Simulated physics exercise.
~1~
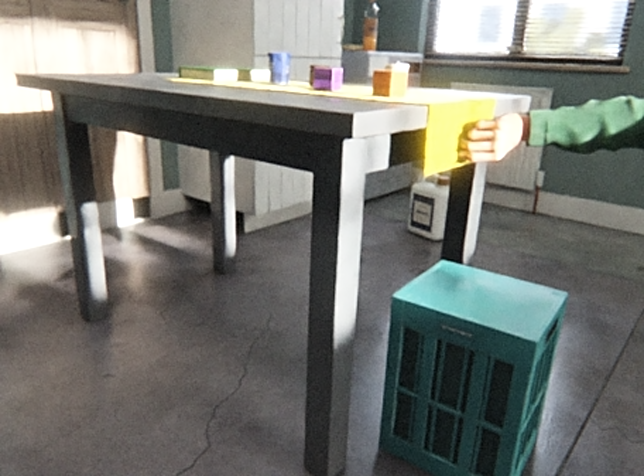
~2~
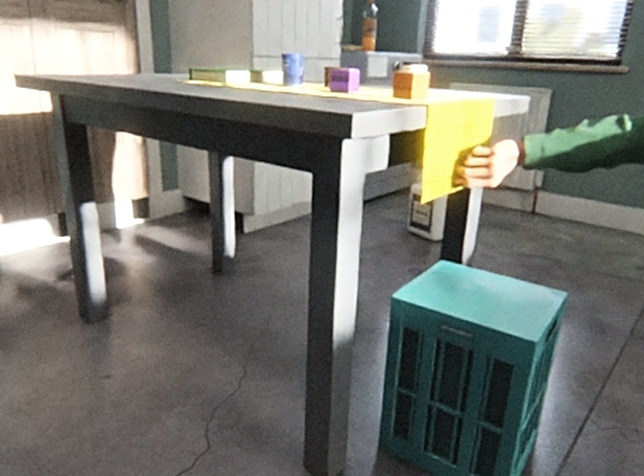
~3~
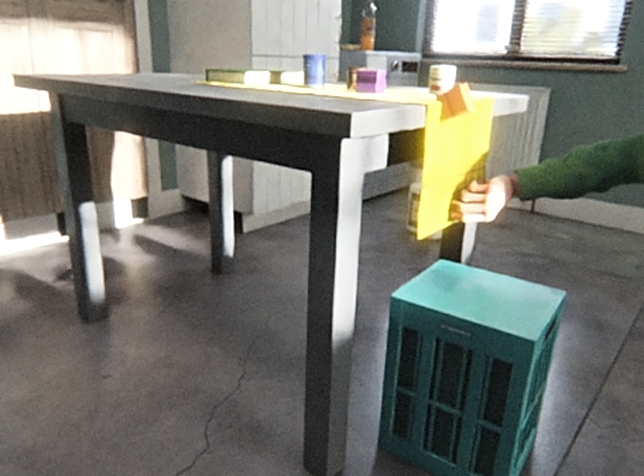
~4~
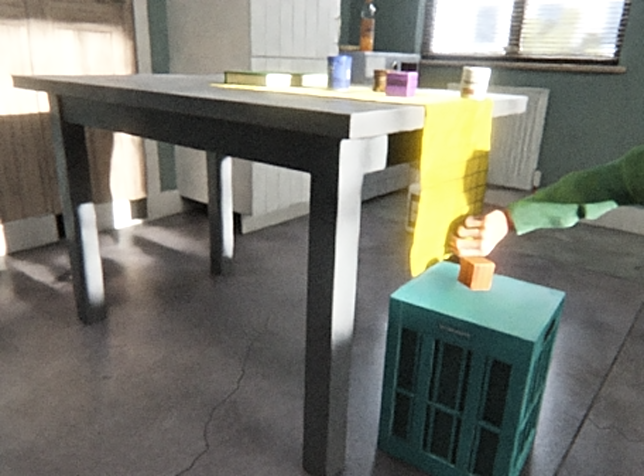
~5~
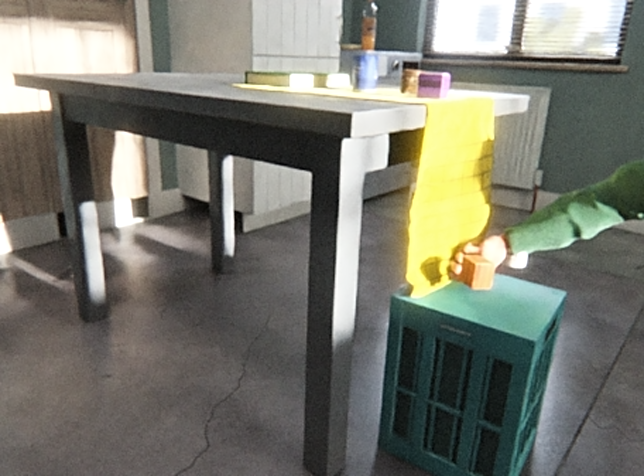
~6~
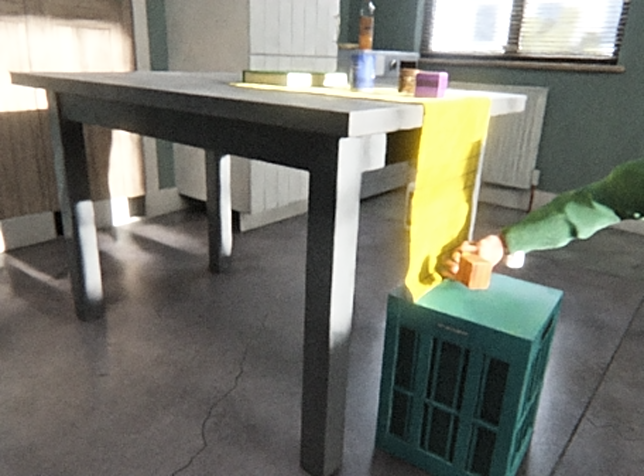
In a sunlit room with a concrete floor, a hand in a green sleeve grips the hanging end of a yellow runner on a grey table, with small cubes and pots resting on the cloth. The hand draws the runner down, and the objects slide right toward the table's edge. The orange cube tips over the edge and drops onto the turquoise crate below. The pull continues, and the white pot goes over too. The runner's hem reaches the crate and the hand stops, leaving the purple cube and brown pot near the edge.
